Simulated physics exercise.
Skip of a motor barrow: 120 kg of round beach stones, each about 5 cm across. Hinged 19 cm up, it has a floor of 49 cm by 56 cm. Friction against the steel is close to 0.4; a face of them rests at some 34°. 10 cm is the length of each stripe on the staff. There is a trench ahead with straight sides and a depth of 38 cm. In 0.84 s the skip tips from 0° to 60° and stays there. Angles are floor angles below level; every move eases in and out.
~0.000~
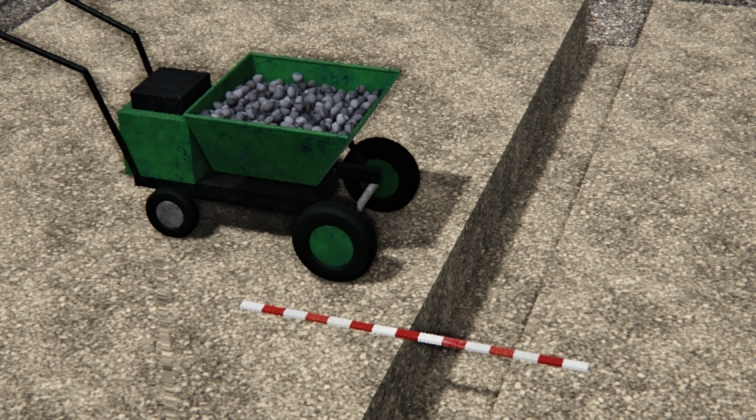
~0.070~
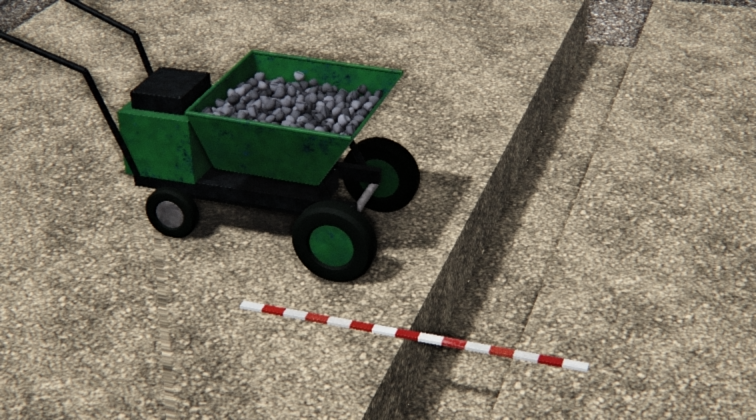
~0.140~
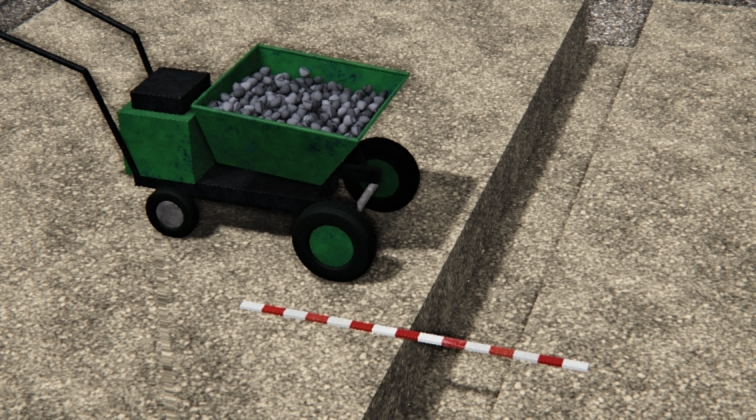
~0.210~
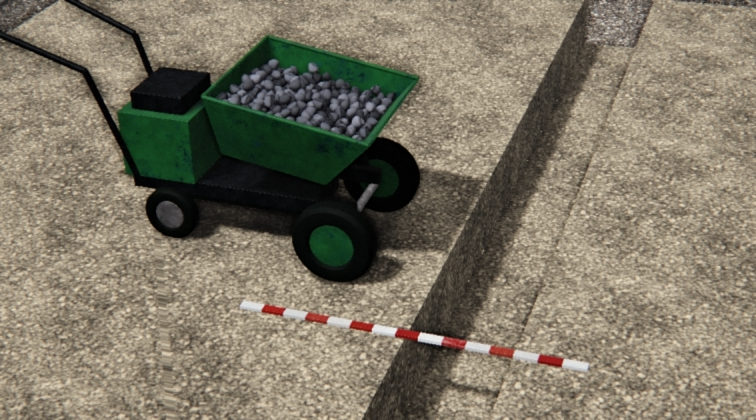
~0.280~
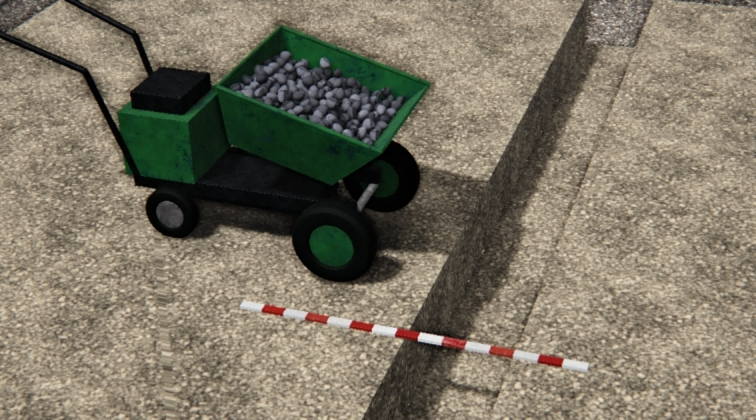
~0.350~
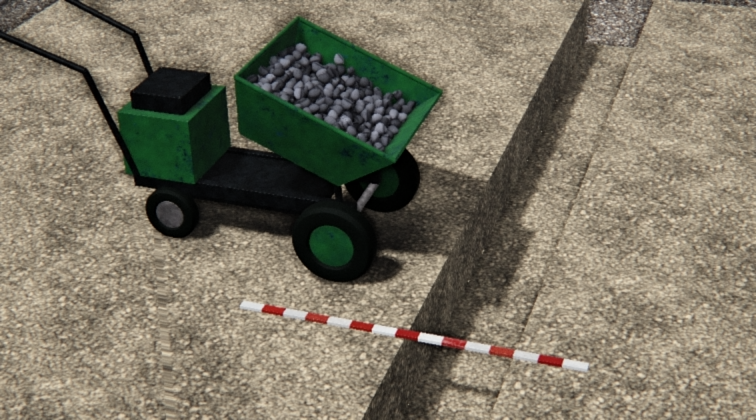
In this clip, a green motor barrow loaded with grey stones stands beside a straight-sided trench, a red-and-white striped pole lying in front; its skip gradually tilts, the rear rising and shifting rightward while the wheels stay still.
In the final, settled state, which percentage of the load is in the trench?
58 per cent is in the trench.
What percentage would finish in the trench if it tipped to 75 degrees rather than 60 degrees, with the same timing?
Some 80% would finish there.
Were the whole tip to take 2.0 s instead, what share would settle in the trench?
Trench share: Approx. 70%.
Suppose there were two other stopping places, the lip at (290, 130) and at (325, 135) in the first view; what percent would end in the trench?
Near 60 per cent from the first place, 70 from the second.
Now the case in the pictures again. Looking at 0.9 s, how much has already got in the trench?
Around 15 per cent of it, at that instant.
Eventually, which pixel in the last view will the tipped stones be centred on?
Their centre sits close to (513, 328).
After 0.6 s the floor is at 51°; 100 % in the skip; the foremost stones are at (429, 169).
After 0.9 s the floor is at 60°; 86 % in the skip, 14 % in the trench; the foremost stones are at (527, 273).
After 1.3 s the floor is at 60°; 50 % in the skip, 37 % in the trench, 13 % past the trench; the foremost stones are at (644, 280).
After 3.2 s the floor is at 60°; 28 % in the skip, 58 % in the trench, 13 % past the trench; the foremost stones are past the picture's edge.
